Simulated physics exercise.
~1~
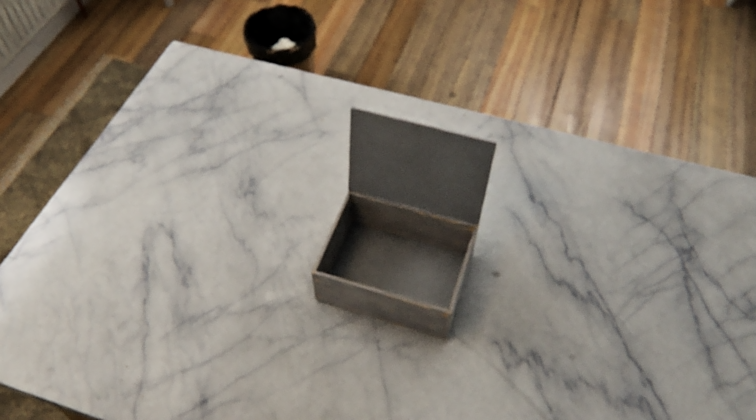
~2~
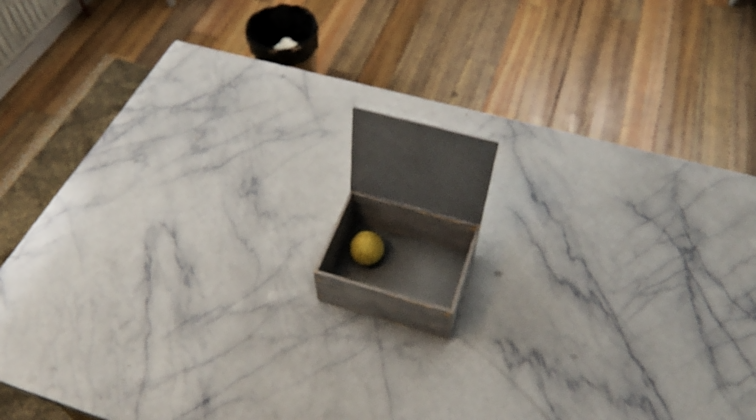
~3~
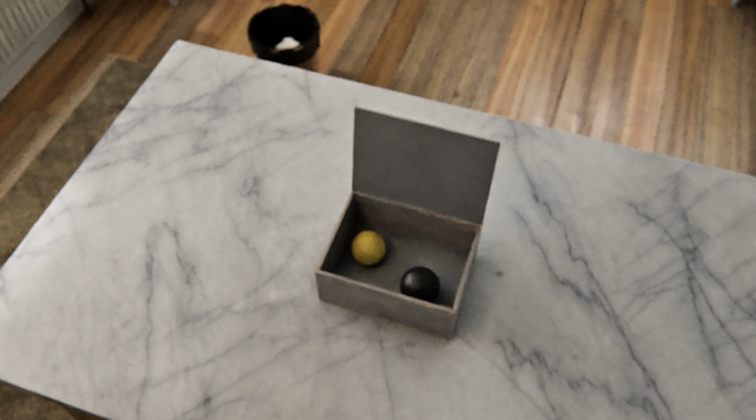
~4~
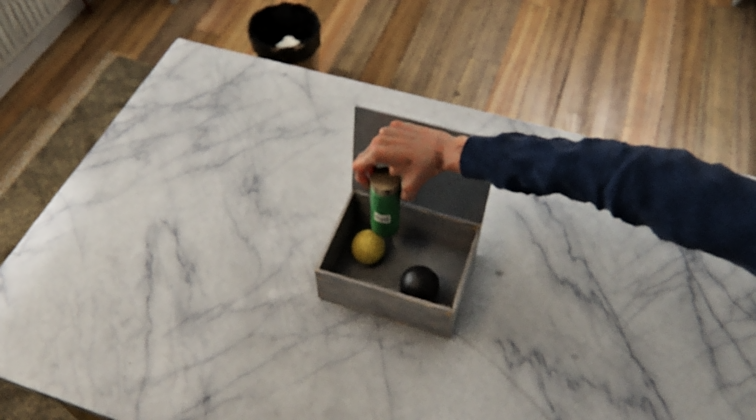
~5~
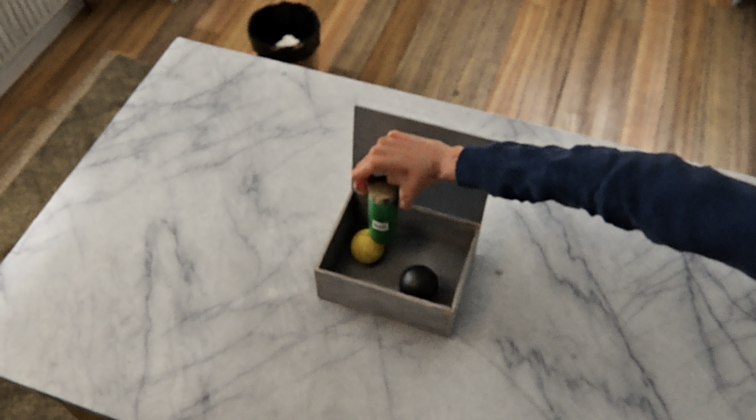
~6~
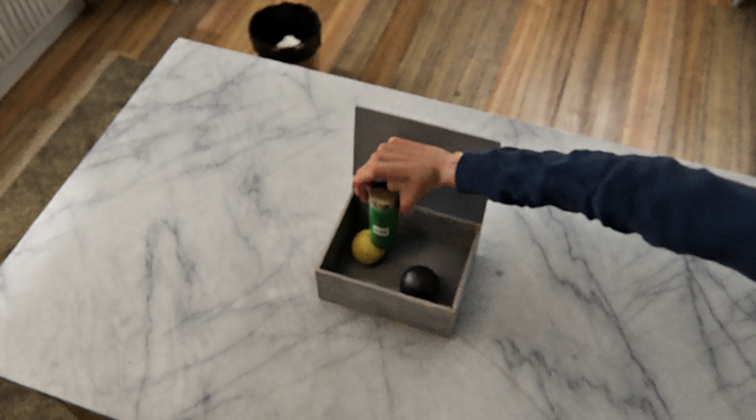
On a marble table, an open gray box is empty, then holds a yellow lemon and next a black ball; a hand in a dark blue sleeve then lowers a green shaker slightly into the box beside the lemon.
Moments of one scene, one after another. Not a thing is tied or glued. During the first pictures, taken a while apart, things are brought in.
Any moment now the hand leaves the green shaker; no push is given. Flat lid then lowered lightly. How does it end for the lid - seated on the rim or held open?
My prediction: Lid on the rim.
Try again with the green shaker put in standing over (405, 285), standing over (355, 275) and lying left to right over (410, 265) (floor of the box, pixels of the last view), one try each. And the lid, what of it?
The first time it goes down completely, the next time it is kept open, and the last time it goes down completely.
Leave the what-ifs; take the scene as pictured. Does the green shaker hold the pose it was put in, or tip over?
Well, the green shaker ends up skewed.
Then, 0.40 s later than the last frame, green shaker on its side near (423, 254); yellow lemon moved a little.
Then, 1.50 s later than the last frame, lid 65° above the rim; green shaker on its side near (424, 259); yellow lemon moved a little.
Then, 2.00 s later than the last frame, lid 17° above the rim; green shaker on its side near (424, 259); yellow lemon moved a little.
When it is over, lid shut; lying over in the box, green shaker; the other 2 as before. End places, in pixels of the last picture, green shaker near (423, 260).
